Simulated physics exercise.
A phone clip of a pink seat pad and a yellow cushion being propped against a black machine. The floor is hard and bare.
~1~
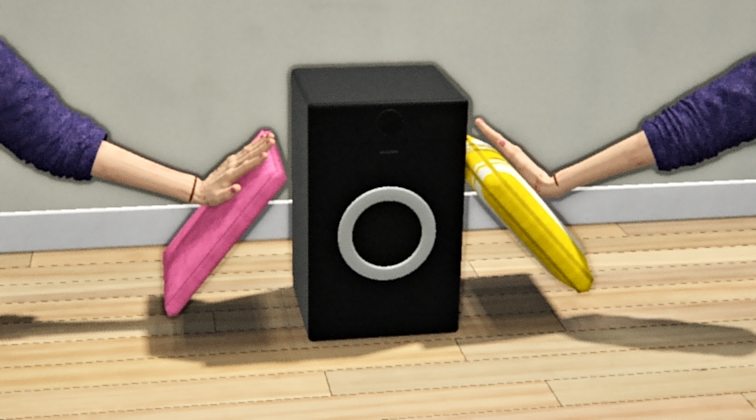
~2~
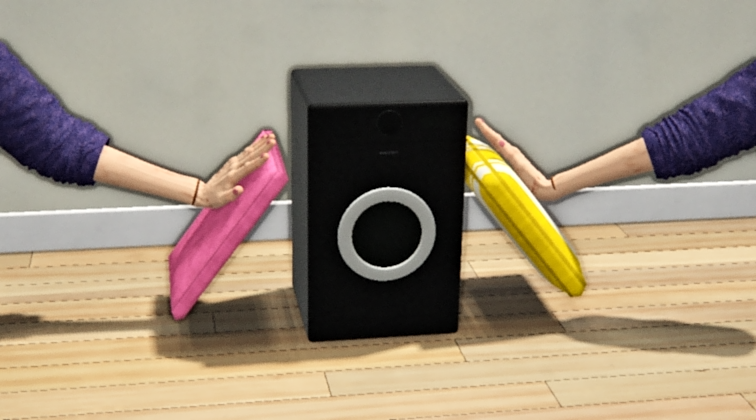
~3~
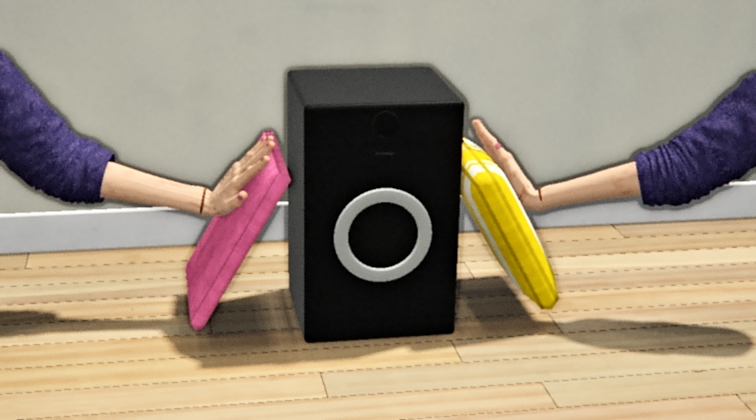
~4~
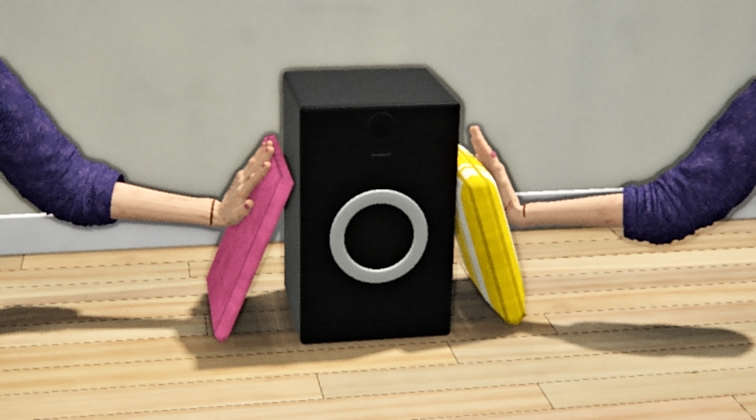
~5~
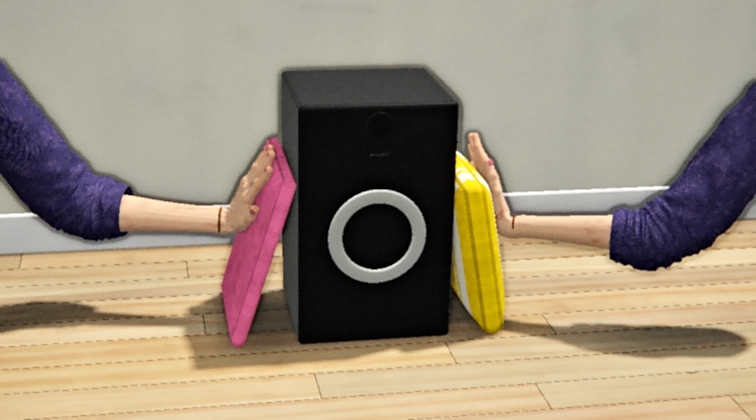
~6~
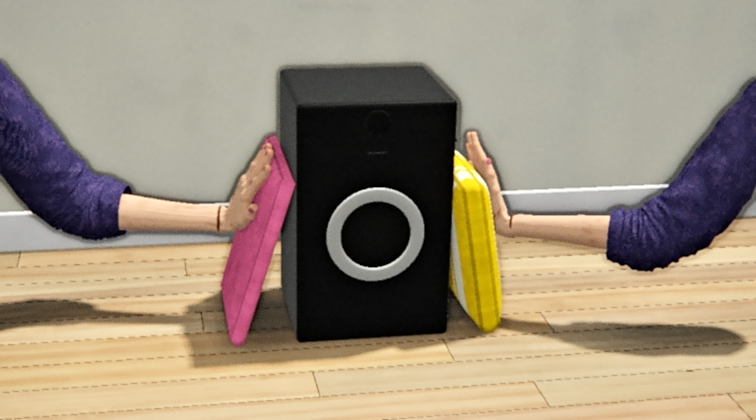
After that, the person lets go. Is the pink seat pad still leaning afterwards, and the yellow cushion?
At the end, my guess is the pink seat pad won't come down, my guess is the yellow cushion won't come down.
Then, 0.48 s after the last picture, seat pad leaning near (256, 238); cushion leaning near (463, 234).
At rest, seat pad leaning near (256, 238); cushion leaning near (463, 234). The pink seat pad keeps leaning and the yellow cushion holds its lean.
